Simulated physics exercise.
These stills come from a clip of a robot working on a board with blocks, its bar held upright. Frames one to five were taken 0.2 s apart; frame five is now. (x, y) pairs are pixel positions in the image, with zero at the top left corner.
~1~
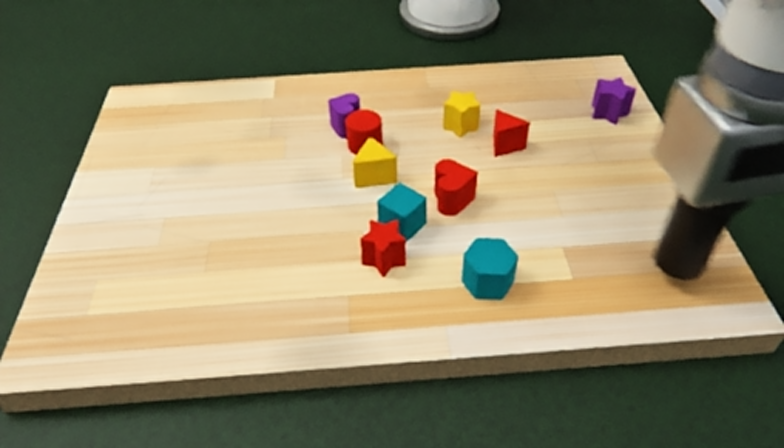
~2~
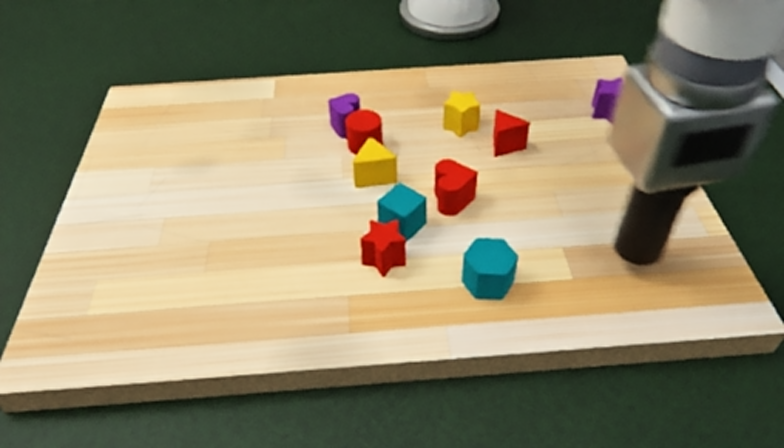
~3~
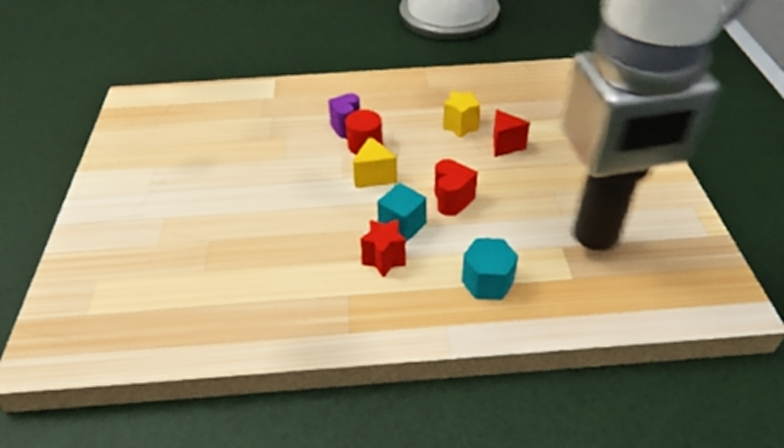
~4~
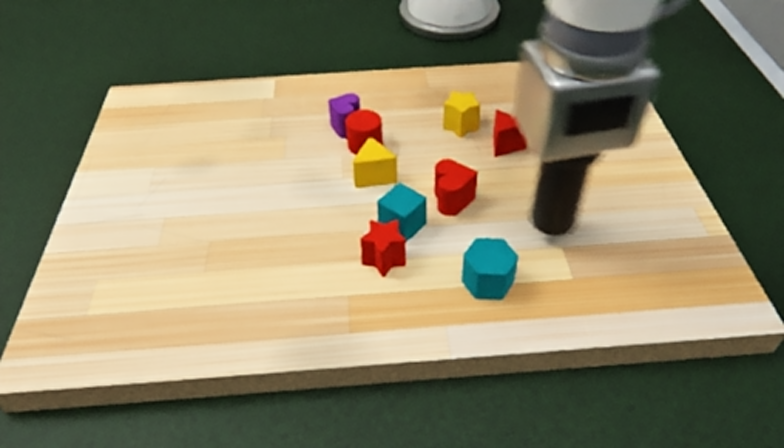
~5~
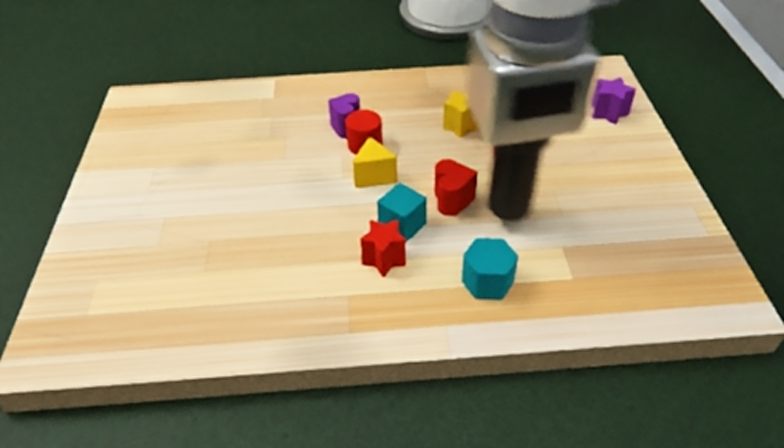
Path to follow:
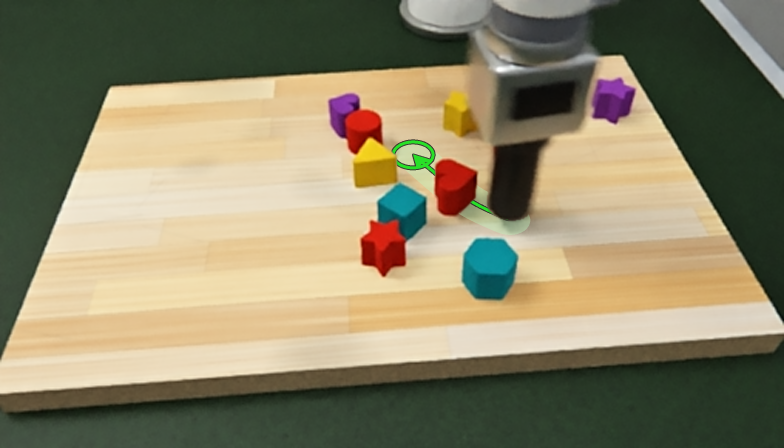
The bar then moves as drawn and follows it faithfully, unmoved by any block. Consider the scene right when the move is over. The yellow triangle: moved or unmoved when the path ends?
It shifts.
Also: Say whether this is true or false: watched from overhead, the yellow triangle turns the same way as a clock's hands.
This is true.
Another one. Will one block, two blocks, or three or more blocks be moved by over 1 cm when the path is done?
That push would leave two blocks displaced by more than about 1 cm.
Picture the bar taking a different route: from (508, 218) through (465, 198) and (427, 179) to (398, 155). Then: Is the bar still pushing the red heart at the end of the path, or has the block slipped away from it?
The block gets away.
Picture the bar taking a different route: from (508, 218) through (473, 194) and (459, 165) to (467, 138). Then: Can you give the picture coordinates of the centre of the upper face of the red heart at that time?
I'd say the red heart ends with its top centre at (429, 165).
The drawn path runs from (508, 218) via (453, 188), ending at (413, 155).
What follows on the original path. One third of the way, bar at (469, 186); red heart at (431, 167), turned 25° anticlockwise.
Two thirds of the way, bar at (439, 163); yellow triangle at (358, 149), turned 15° clockwise; red heart at (403, 158), turned 65° anticlockwise.
At the end, bar at (413, 142); red disc not moved; yellow triangle at (357, 149), turned 25° clockwise; red heart at (400, 158), turned 75° anticlockwise.
